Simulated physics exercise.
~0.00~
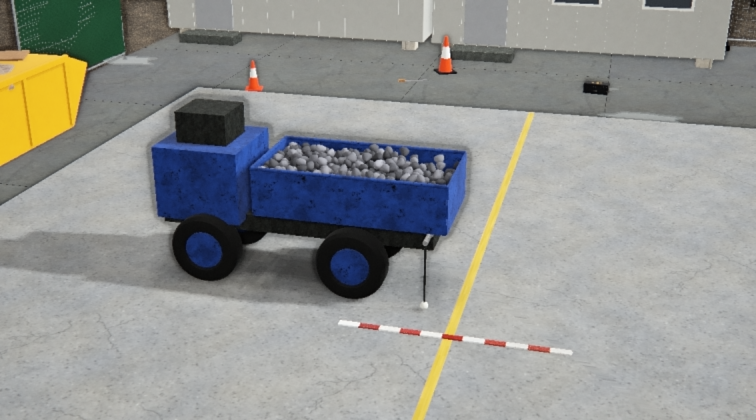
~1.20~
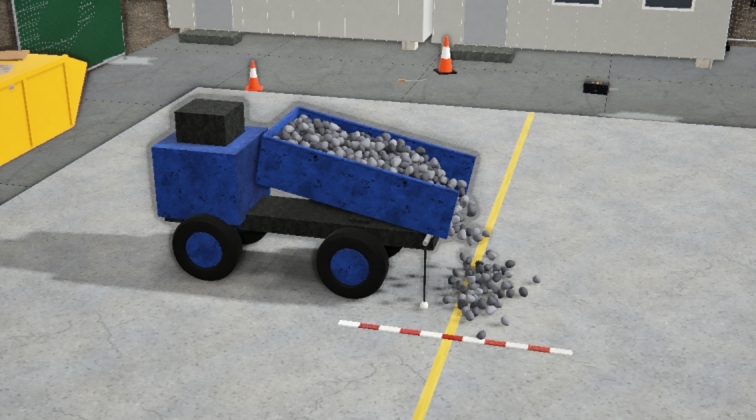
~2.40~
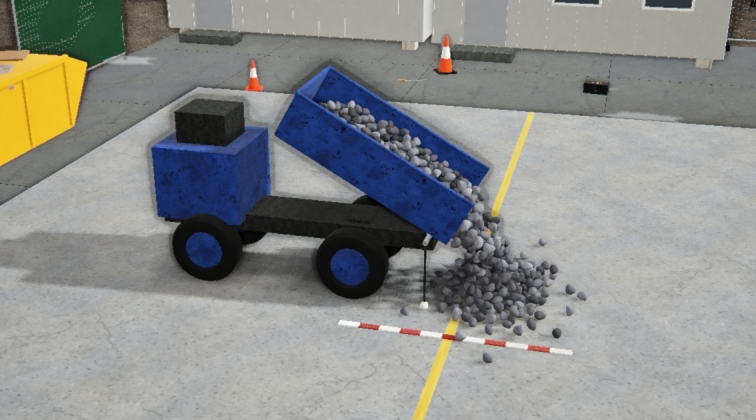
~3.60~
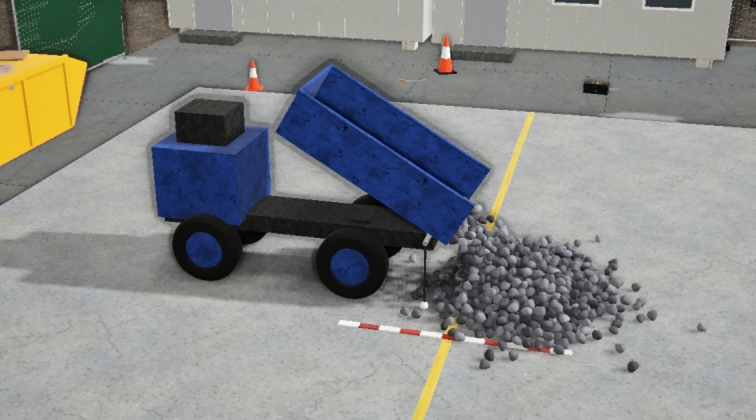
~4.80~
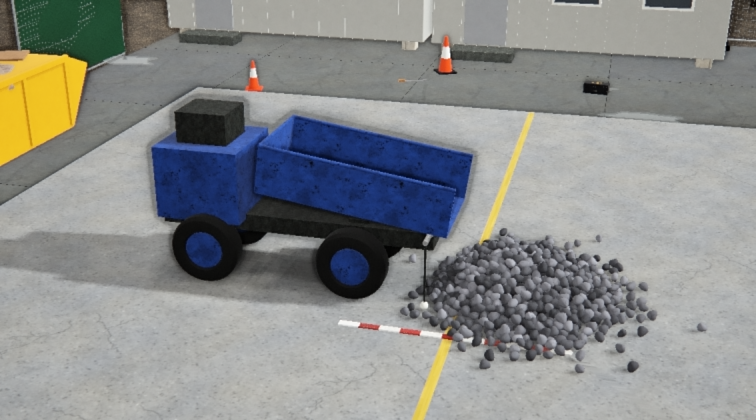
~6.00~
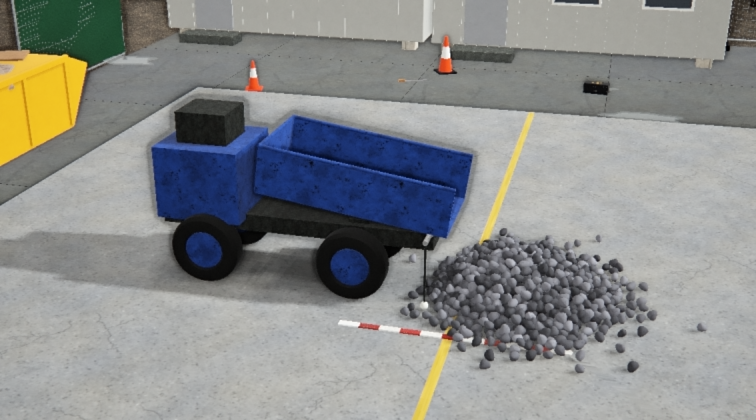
We see a blue truck tip its bed of grey stones backward, spilling them to the right onto the concrete in a spreading heap, mostly beyond a yellow line. The emptied bed then lowers partway and stays slightly tilted beside the resting pile.
